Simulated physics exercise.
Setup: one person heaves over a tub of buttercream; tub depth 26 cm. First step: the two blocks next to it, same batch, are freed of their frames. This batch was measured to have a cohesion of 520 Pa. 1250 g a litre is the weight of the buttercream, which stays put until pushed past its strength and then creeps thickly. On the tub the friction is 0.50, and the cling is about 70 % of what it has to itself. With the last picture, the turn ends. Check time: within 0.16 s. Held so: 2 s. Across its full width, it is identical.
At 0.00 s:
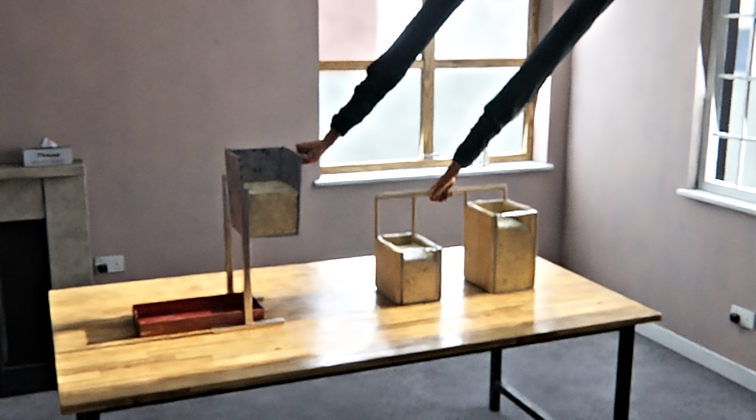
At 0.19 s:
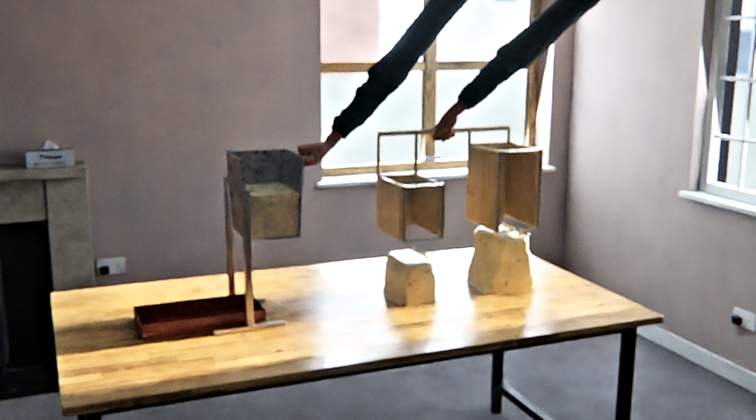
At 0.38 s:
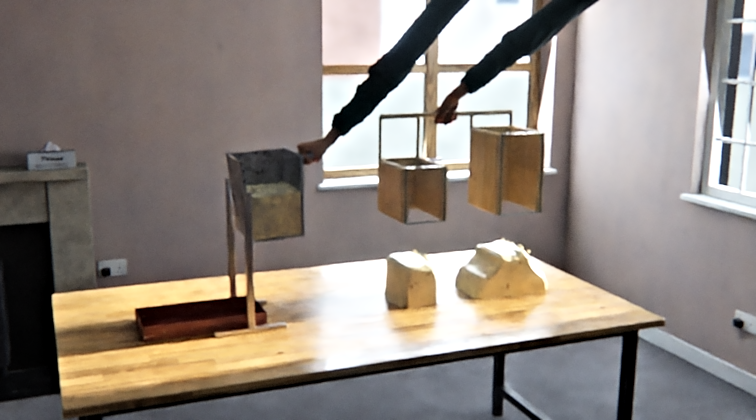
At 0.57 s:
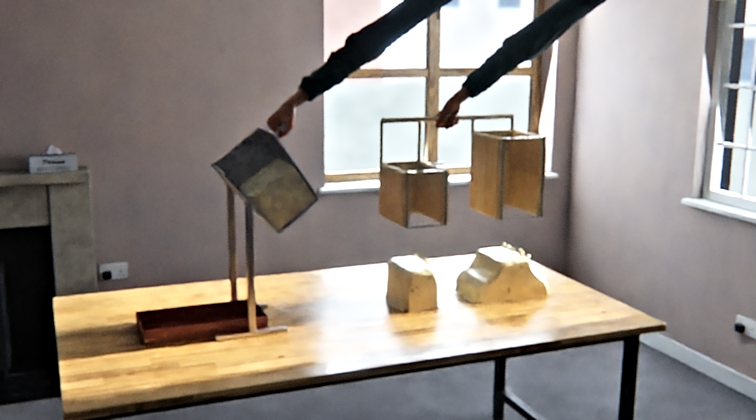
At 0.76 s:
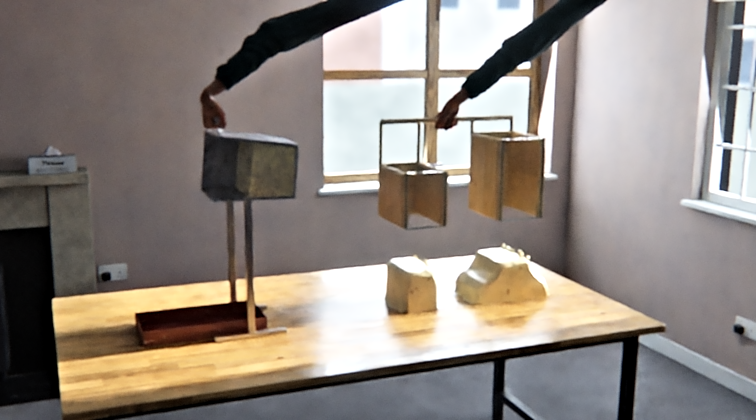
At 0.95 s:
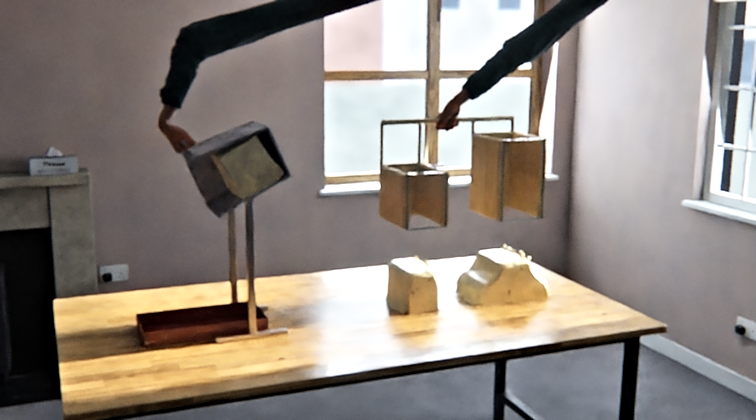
Two joined wooden boxes rose in a hand off two pale buttercream blocks, the taller one slumping low and wide, then another hand turned a grey tub of buttercream leftward past its side.
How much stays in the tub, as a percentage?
0 %.
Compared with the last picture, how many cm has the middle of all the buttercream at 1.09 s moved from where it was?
Close to 8 centimetres.
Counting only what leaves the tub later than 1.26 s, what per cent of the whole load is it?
My estimate is near 30 in a hundred.
After 1.09 s, the tub is at 113 degrees and holds 98 %.
After 1.26 s, the tub is at 113 degrees and holds 30 %.
After 1.43 s, the tub is at 113 degrees and holds 0 %.
After 1.60 s, the tub is at 113 degrees and holds 0 %.
After 2.95 s, at the end, the tub is at 113 degrees and holds 0 %.
